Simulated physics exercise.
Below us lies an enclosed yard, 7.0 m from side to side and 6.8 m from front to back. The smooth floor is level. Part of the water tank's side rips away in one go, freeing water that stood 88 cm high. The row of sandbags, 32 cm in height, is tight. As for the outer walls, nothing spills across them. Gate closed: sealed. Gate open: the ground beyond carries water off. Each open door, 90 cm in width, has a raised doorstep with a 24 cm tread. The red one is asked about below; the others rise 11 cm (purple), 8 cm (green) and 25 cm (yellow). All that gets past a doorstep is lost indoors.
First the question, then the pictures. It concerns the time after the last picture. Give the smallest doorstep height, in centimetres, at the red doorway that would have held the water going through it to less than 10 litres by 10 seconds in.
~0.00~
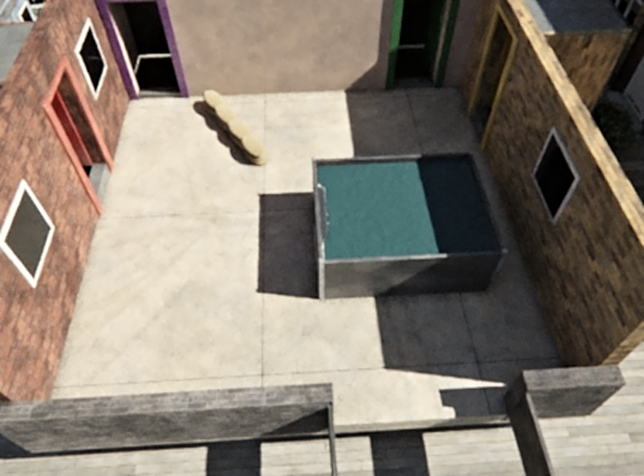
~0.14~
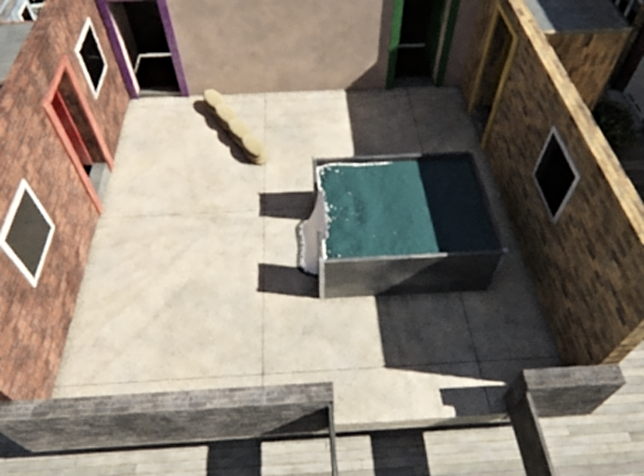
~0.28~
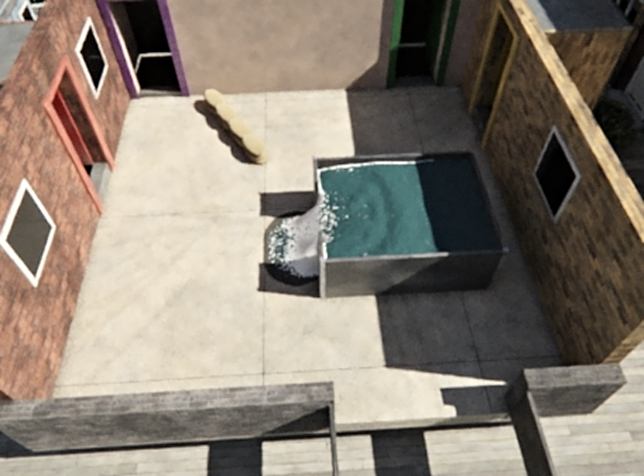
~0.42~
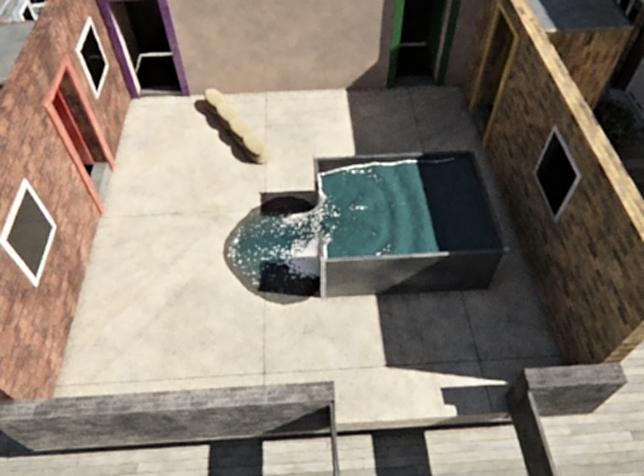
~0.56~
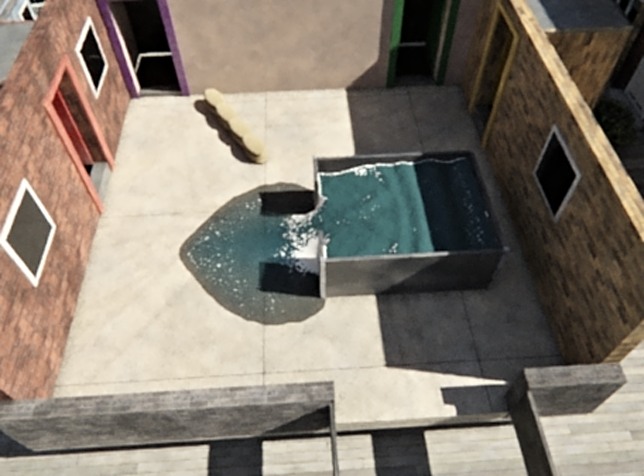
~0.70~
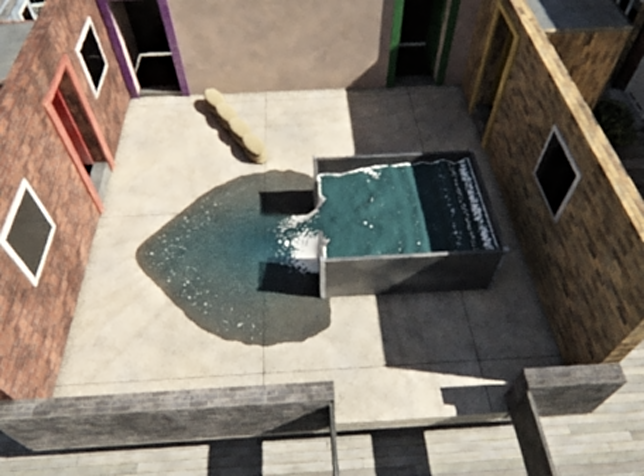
The smallest height is about 24 cm.
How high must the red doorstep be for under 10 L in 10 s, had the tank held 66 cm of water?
In that case, roughly 17 cm.
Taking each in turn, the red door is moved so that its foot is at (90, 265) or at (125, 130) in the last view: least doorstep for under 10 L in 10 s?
About 29 and 17 cm.
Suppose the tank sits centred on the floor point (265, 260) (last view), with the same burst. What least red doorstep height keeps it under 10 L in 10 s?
New minimum height: Approx. 20 cm.
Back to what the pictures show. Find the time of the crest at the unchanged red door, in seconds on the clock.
The depth peaks at about 2.2 seconds.
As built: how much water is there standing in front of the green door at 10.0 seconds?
Lab note: Depth approx. 2.0 cm.
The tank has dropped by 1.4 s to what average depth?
It averages near 62 cm.
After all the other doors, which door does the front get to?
Yellow.
After 1.4 s water covers 35 % of the floor, deepest (50 cm) near (313, 244); 23 cm at the red door, 0 litres in over its 24 cm doorstep.
After 3.0 s water covers 45 % of the floor, deepest (34 cm) near (131, 102); 24 cm at the red door, 8 litres in over its 24 cm doorstep.
After 10.0 s water covers 90 % of the floor, deepest (16 cm) near (103, 419); 13 cm at the red door, 9 litres in over its 24 cm doorstep.
At the red door as built, the water arrived by 1.2 s and peaked near 30 cm at 2.2 s.
Run again over the same 10 s with other heights there, 21 litres in over 21.5 cm, 0 litres over 29 cm. The limit of 10 litres is kept from about 24 cm up.
